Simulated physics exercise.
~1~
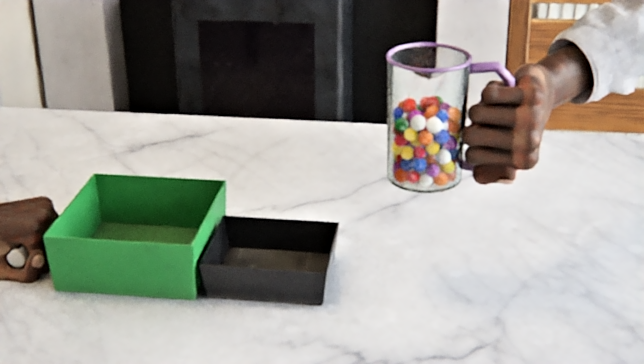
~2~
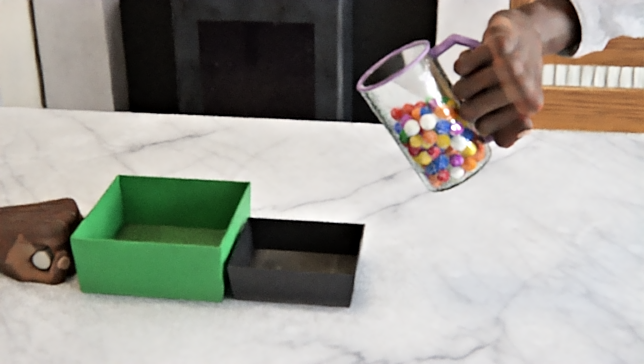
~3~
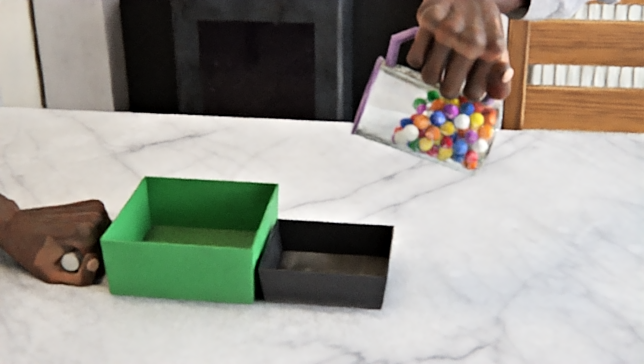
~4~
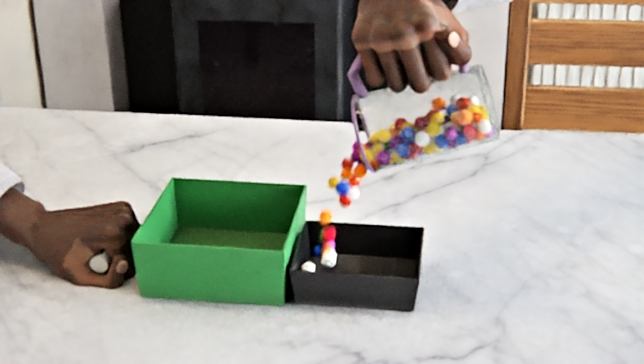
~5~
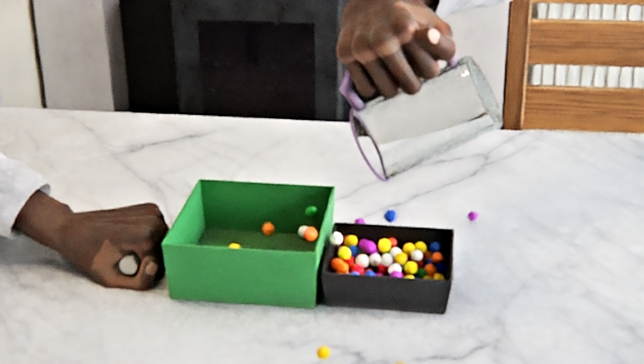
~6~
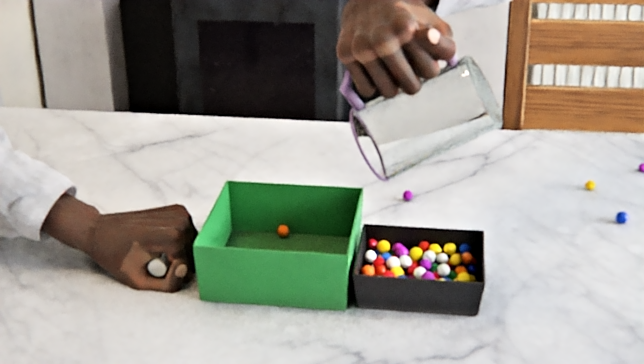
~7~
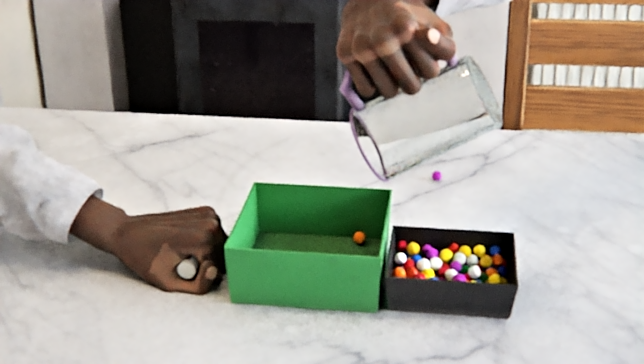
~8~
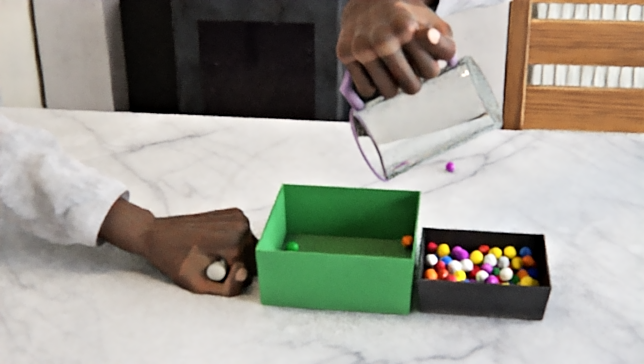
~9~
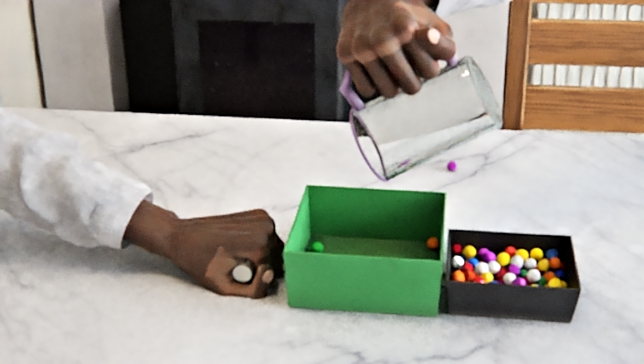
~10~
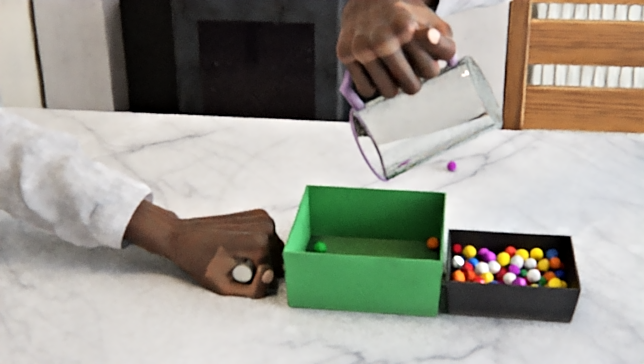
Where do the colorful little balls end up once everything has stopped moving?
The great majority end up in the black container. Only a few end up in the green container or outside the two containers.
